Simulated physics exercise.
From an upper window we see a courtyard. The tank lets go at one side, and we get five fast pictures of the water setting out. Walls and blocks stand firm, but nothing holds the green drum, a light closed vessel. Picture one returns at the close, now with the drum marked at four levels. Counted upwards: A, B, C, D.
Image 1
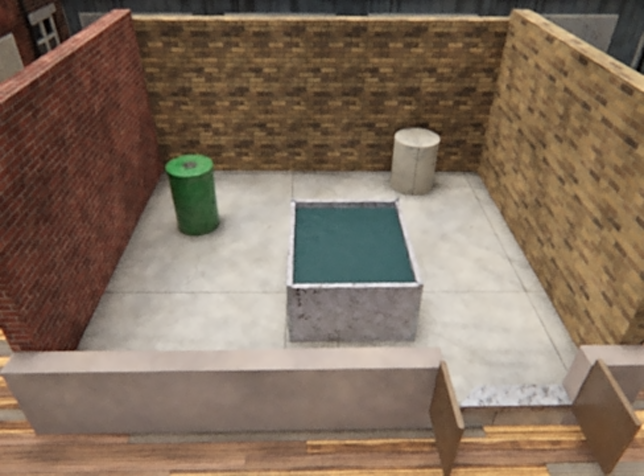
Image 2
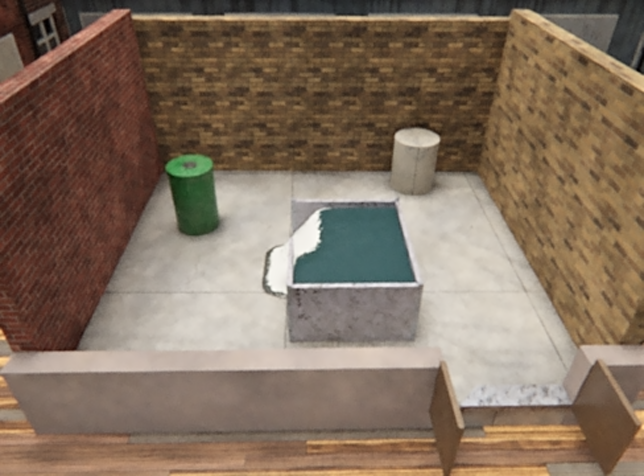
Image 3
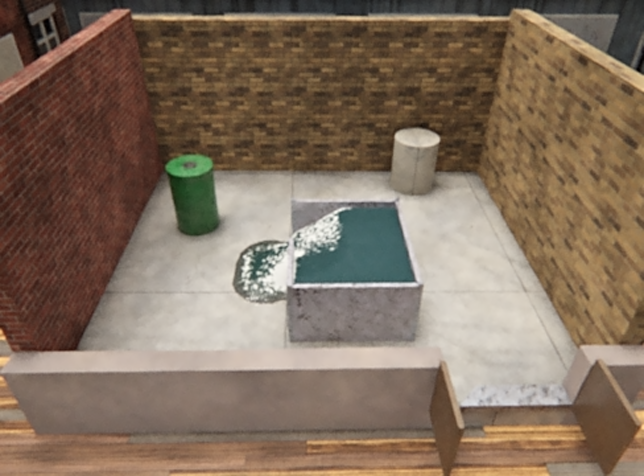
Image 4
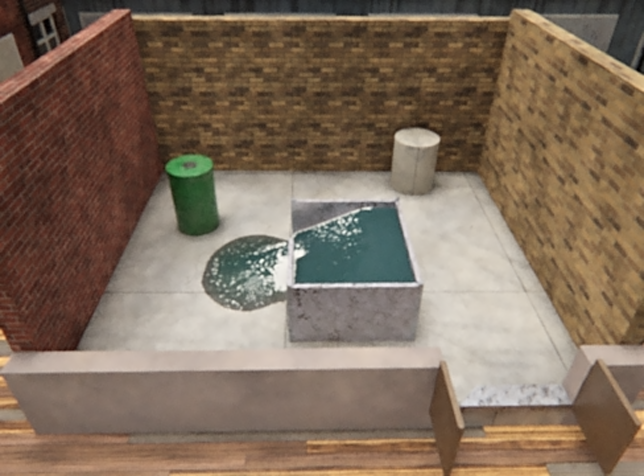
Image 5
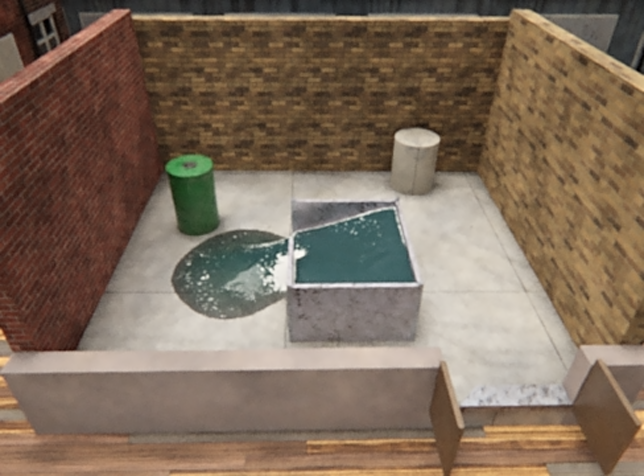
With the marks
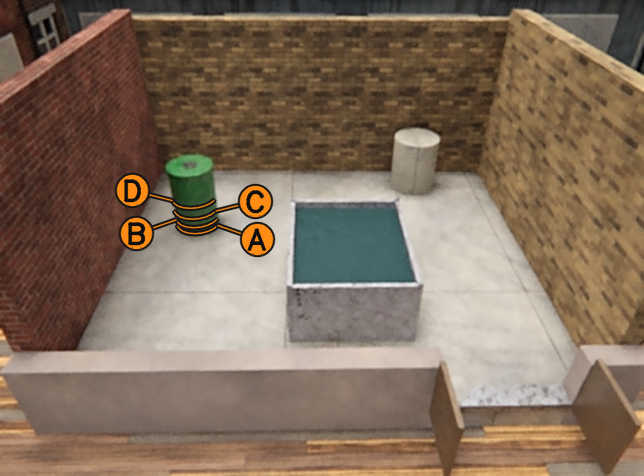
A full stone tank stood in a walled courtyard with its gate open, then water poured foaming over its left side and spread across the ground in a widening puddle near the green drum.
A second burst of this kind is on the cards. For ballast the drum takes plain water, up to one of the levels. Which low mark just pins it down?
Mark C just does it.
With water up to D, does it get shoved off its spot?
No, that is safe.
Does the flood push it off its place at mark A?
Yes, that goes wrong.
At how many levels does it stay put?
Two of them.
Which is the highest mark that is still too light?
Mark B.
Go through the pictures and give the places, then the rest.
The first frame shows lid of the green drum at (189, 165); tank full, its middle at (349, 243); open gate at (509, 350).
In the second frame, water covers 2 % of the ground, mostly out of sight from here.
In the third frame, 3 % of the ground wet, in view closest to the drum at (257, 245).
In the fourth frame, 6 % of the ground wet, in view closest to the drum at (224, 249).
The fifth frame shows lid of the green drum at (189, 165); 9 % of the ground wet, in view closest to the drum at (206, 243).
On the marked copy, A at (195, 233); B at (193, 227); C at (192, 219); D at (190, 208); from the bottom up A, B, C, D.
With A, it is pushed about 4 times its own width away.
With B, it is pushed about its own width away.
With C, it does not move.
With D, it does not move.
